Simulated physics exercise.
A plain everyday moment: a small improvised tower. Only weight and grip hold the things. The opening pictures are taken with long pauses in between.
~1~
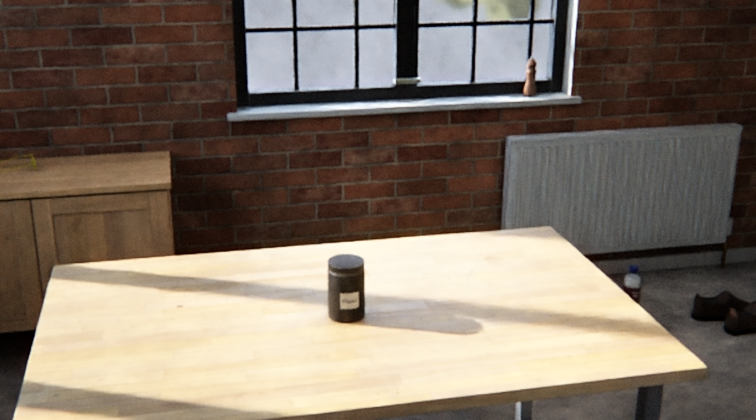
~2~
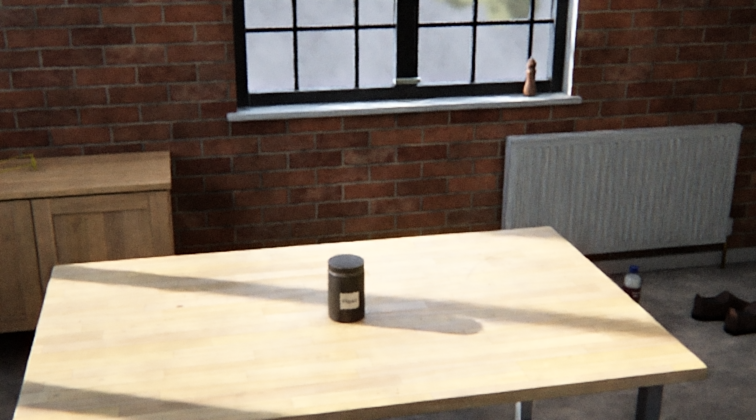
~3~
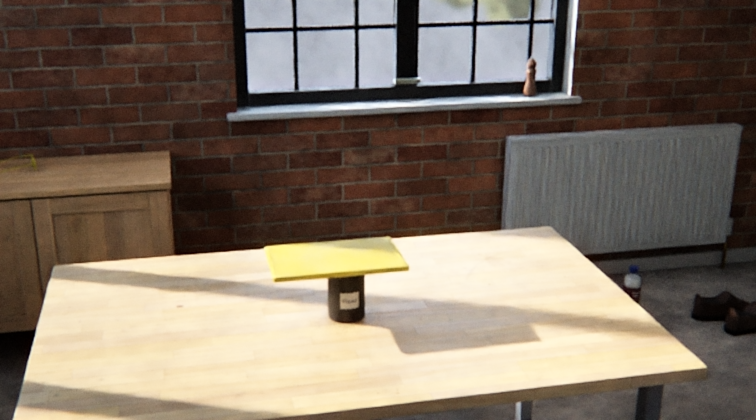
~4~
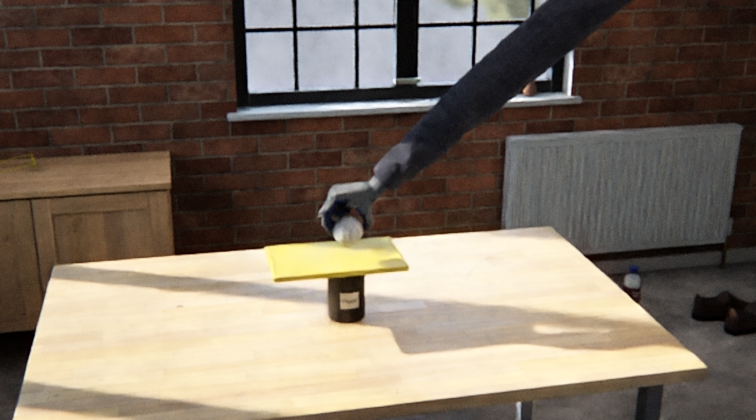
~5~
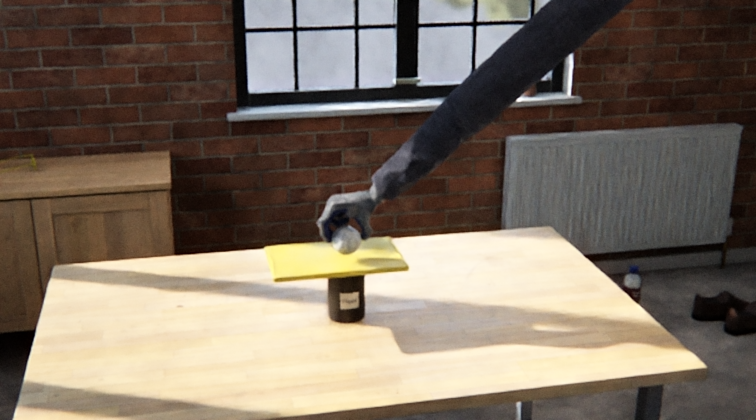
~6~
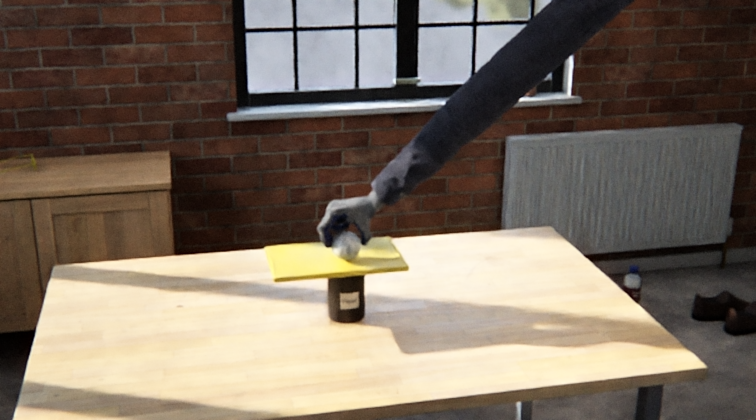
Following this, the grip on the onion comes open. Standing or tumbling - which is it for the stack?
It ends up standing.
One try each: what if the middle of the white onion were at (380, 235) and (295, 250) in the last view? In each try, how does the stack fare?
In the first try it remains standing, then in the second try it breaks down.
Then, 0.80 s later than the last frame, all is still.
Then, 1.70 s later than the last frame, white onion resting near (346, 246).
When it is over, all 3 as before. End places, in pixels of the last picture, white onion near (346, 246). The stack keeps its balance.
